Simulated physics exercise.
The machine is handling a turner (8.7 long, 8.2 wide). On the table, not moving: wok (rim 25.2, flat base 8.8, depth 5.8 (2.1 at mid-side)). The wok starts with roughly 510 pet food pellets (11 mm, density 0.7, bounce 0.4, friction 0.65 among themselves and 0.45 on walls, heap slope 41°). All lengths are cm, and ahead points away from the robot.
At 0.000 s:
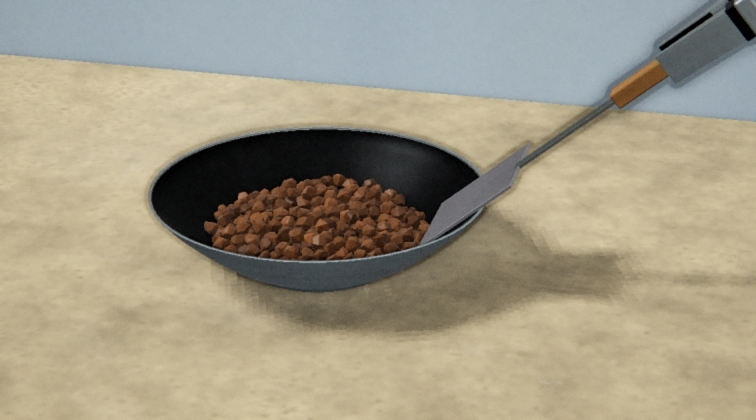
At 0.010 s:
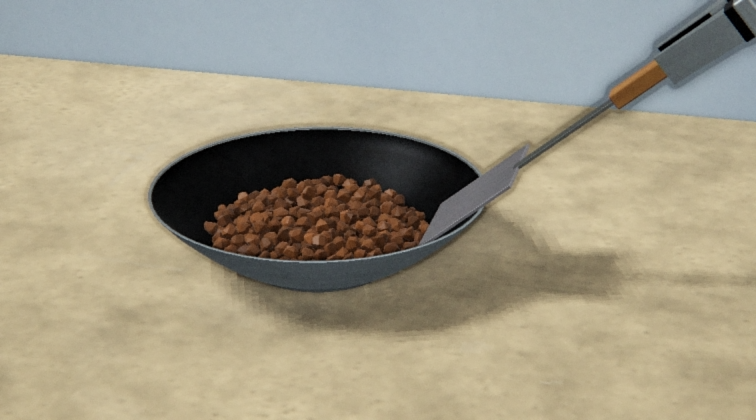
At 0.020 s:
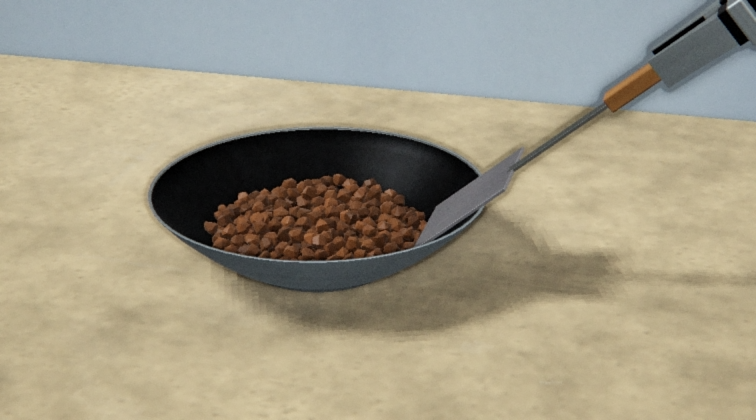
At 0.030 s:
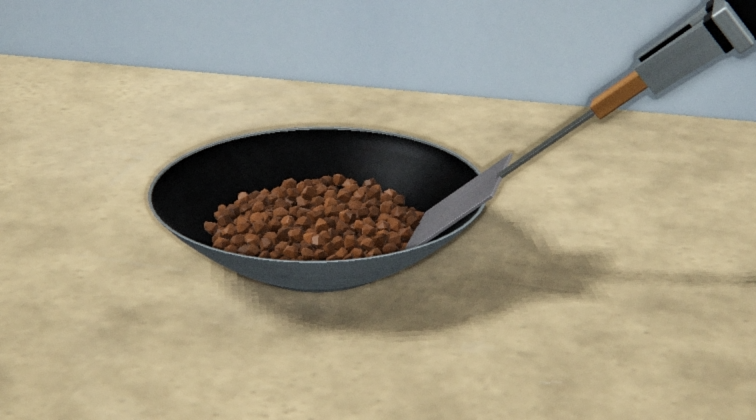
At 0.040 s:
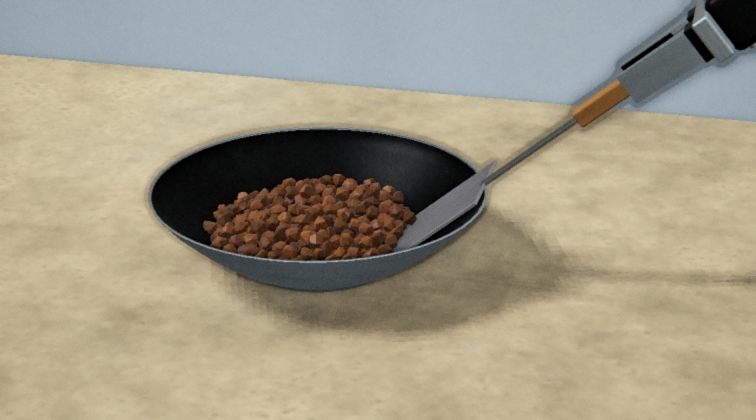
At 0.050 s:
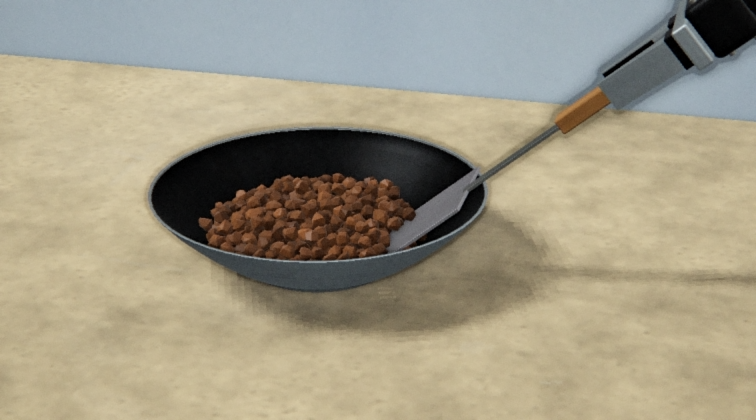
A gray turner with an orange-brown collar, held by a gray and black machine arm at the upper right, slides slowly down and left into a wok, nudging the brown pellets slightly leftward. The wok, black inside and gray outside, sits still near the center, its shadow falling right. The fixed view looks down at a mottled beige tabletop before a plain pale blue background.
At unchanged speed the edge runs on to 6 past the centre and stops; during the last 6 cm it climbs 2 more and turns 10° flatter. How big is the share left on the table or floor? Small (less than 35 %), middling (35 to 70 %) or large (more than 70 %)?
Share on the table or floor: Middling (35 to 70 %).
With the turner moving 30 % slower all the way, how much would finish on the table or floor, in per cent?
Then about 30 per cent.
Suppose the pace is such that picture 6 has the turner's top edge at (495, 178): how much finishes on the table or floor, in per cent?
Some 15 per cent.
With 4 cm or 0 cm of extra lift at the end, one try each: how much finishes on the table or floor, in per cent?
About 35 and 30 per cent.
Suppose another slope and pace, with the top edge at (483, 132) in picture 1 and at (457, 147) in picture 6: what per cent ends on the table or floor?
Some 25 per cent.
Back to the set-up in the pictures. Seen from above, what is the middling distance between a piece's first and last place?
Some 12 cm.
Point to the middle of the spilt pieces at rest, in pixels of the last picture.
Around (38, 223).
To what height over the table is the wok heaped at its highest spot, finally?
About 6.5 cm.
By 0.08 s, sloping 41°, highest piece 6 above the table; 513 in the wok.
By 0.11 s, sloping 38°, highest piece 7 above the table; 513 in the wok.
By 0.32 s, sloping 31°, highest piece 10 above the table; 271 in the wok, 133 on the table or floor, 109 on the blade or in flight.
By 1.37 s, sloping 31°, highest piece 7 above the table; 271 in the wok, 242 on the table or floor.
Final count, 271 in the wok, 242 on the table or floor. That is 47 % on the table or floor.
